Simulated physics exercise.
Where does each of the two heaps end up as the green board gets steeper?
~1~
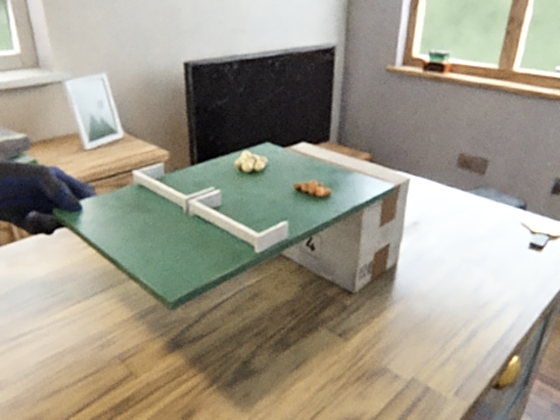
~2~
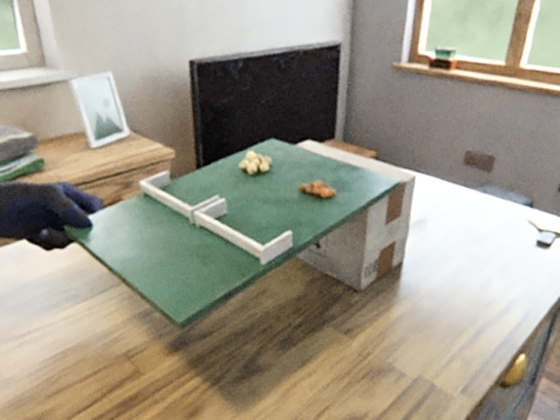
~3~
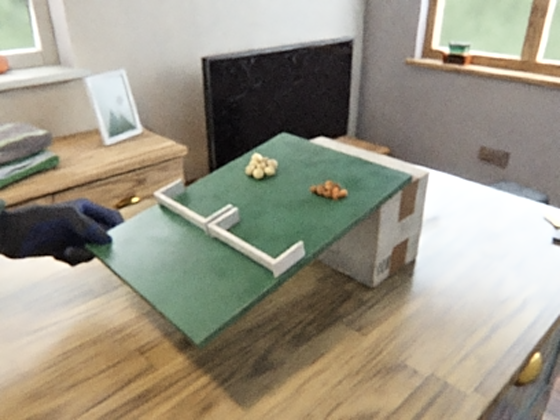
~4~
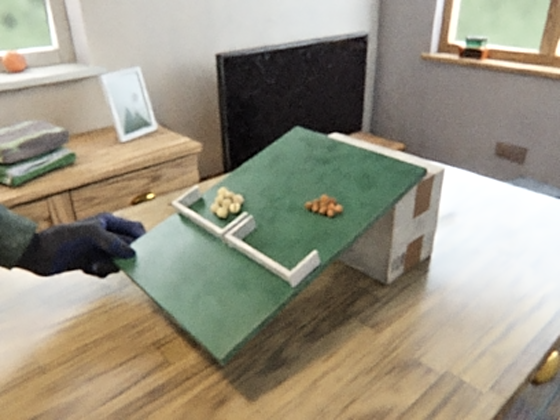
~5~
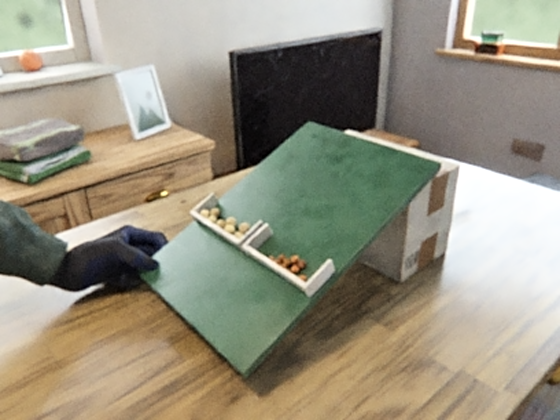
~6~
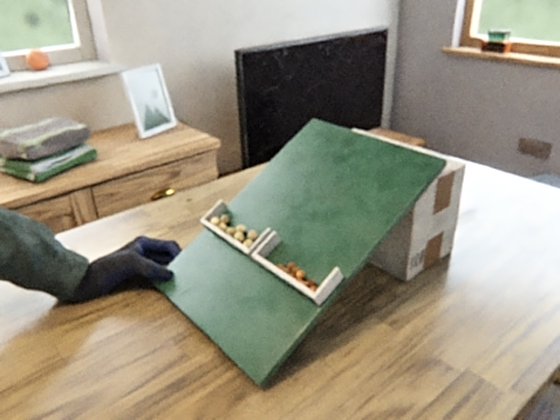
Both heaps end up gathered behind the white bars, the pale one at the left bar and the orange-brown one at the right bar.
Green board tilting steeper as a dark-gloved hand lowers its free end, pale heap then orange-brown heap sliding down behind white bars.
